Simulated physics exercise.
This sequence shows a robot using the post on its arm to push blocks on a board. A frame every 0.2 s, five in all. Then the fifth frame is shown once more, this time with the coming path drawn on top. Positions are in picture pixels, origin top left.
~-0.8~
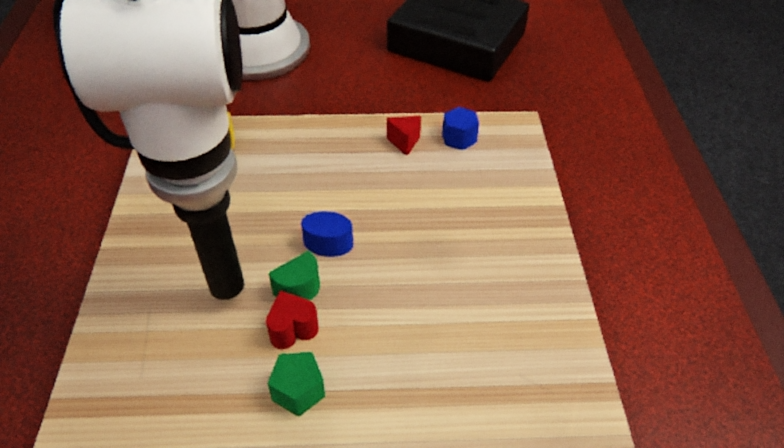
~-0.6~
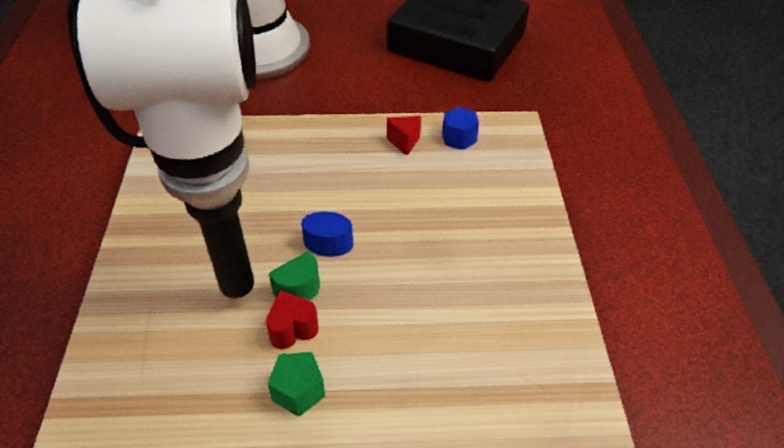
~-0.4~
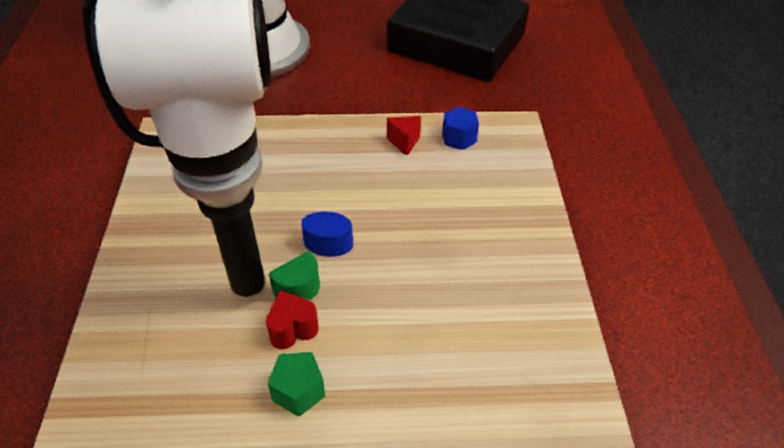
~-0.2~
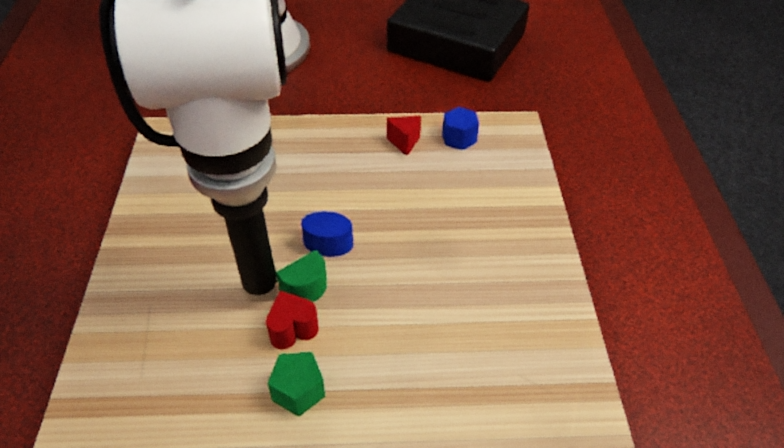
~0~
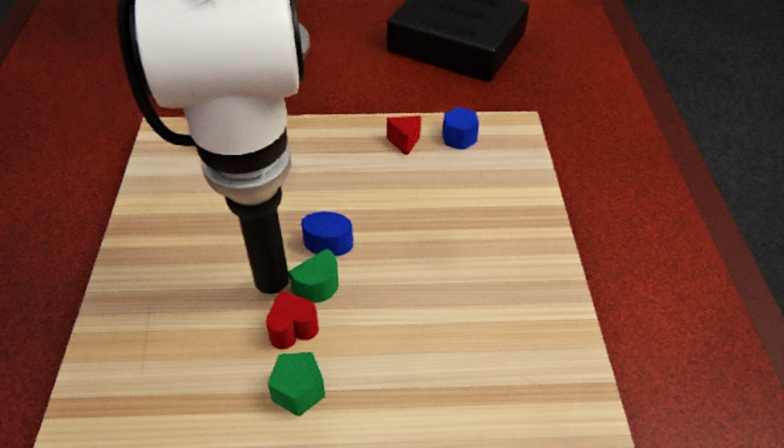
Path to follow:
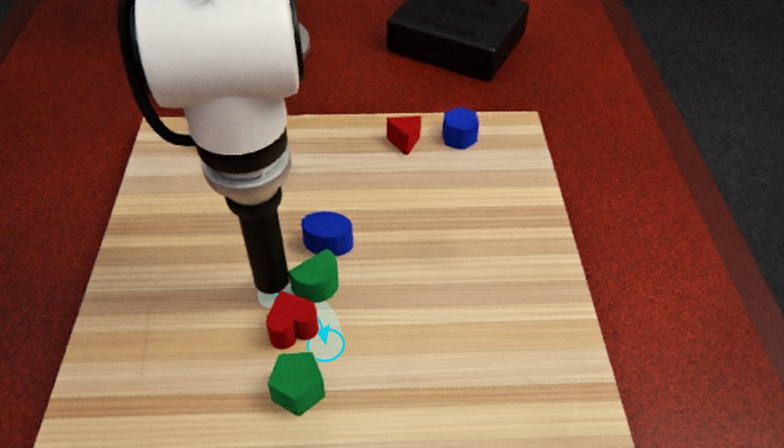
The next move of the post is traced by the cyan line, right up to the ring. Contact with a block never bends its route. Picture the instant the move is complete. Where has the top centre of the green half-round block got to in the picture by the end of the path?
In the picture, that point is around (345, 269).
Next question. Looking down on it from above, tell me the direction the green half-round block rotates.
Viewed from the top, it goes anticlockwise.
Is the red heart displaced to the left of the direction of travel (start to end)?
That would be a no.
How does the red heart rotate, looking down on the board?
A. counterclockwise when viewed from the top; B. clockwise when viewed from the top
That would be B.
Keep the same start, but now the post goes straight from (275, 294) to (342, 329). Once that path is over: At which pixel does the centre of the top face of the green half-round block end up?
The centre of its top will be at (346, 271).
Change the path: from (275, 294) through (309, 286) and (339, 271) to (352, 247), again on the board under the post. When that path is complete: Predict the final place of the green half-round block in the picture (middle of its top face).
I'd say the green half-round block ends with its top centre at (382, 256).
The drawn path runs from (275, 294) over (301, 303) and (319, 320) to (326, 345).
What follows on the original path. Halfway along, post at (310, 297); red heart at (298, 328), turned 50° clockwise; green half-round block at (344, 268), turned 45° anticlockwise.
At the end, post at (324, 332); red heart at (303, 360), turned 75° clockwise; green five-sided block at (282, 402), turned 25° clockwise; green half-round block at (345, 269), turned 50° anticlockwise; blue elliptical block not moved.
